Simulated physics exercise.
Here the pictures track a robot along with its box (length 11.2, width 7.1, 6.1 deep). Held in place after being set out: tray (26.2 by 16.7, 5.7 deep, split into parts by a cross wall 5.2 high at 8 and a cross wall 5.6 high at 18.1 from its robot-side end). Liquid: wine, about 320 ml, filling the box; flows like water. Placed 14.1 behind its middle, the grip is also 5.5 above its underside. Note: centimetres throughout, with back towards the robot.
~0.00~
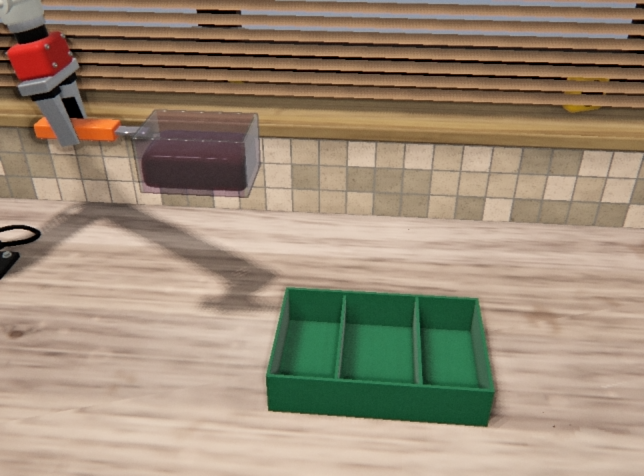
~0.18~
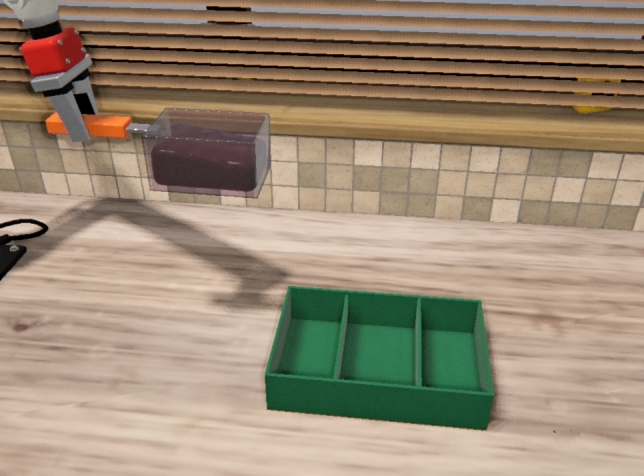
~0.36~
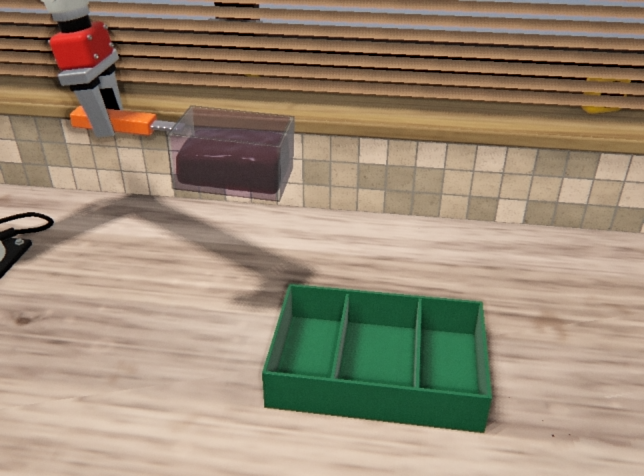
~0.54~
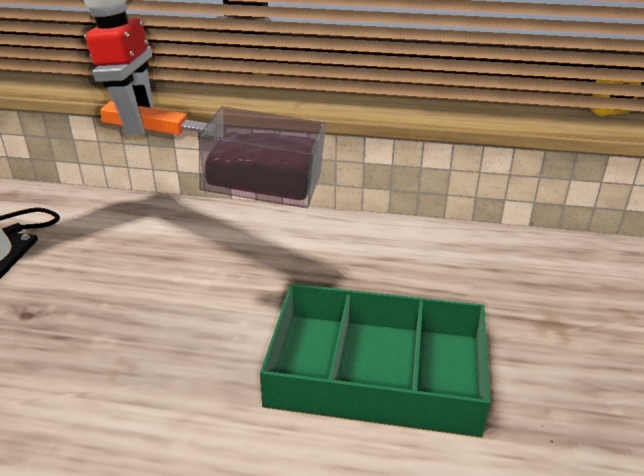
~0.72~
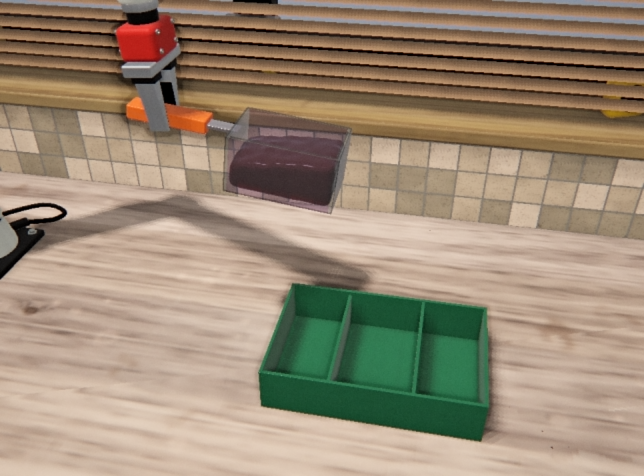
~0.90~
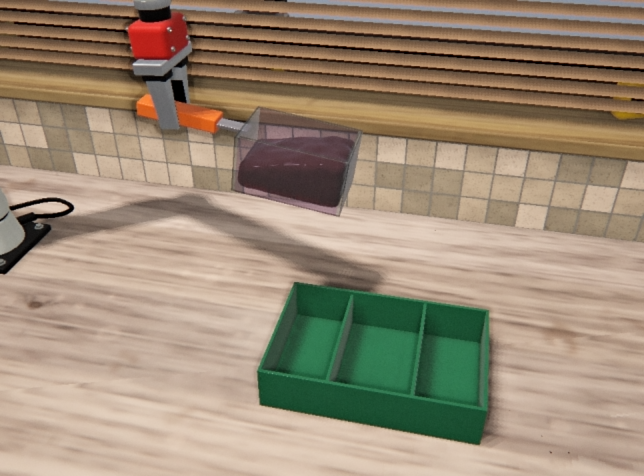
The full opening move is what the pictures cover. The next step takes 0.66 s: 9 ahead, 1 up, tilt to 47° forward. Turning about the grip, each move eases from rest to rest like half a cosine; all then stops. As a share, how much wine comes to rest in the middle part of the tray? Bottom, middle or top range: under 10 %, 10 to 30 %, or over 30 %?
Range: Middle.
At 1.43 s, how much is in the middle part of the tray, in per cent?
1 per cent.
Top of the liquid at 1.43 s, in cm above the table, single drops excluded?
Some 25 cm.
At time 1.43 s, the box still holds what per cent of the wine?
About 80 %.
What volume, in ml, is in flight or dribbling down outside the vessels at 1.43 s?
Roughly 60 ml.
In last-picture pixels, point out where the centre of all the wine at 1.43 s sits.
The centre lands around (358, 238) in the last view.
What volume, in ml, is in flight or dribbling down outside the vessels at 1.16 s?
Estimate: Some 0 ml.
After 1.16 s, tilted 21° forward, liquid up to 29 above the table; 325 ml in the box.
After 1.43 s, tilted 43° forward, liquid up to 25 above the table; 260 ml in the box, 5 ml in the middle part, 60 ml in the air or running down outside.
After 1.76 s, tilted 47° forward, liquid up to 63 above the table; 180 ml in the box, 105 ml in the far-side part, 15 ml in the middle part, 25 ml in the air or running down outside.
After 2.56 s, tilted 47° forward, liquid up to 51 above the table; 145 ml in the box, 110 ml in the far-side part, 60 ml in the middle part, 10 ml on the table or floor.
In the end, 145 ml in the box, 110 ml in the far-side part, 60 ml in the middle part, 10 ml on the table or floor. That is 19 % in the middle part of the tray.
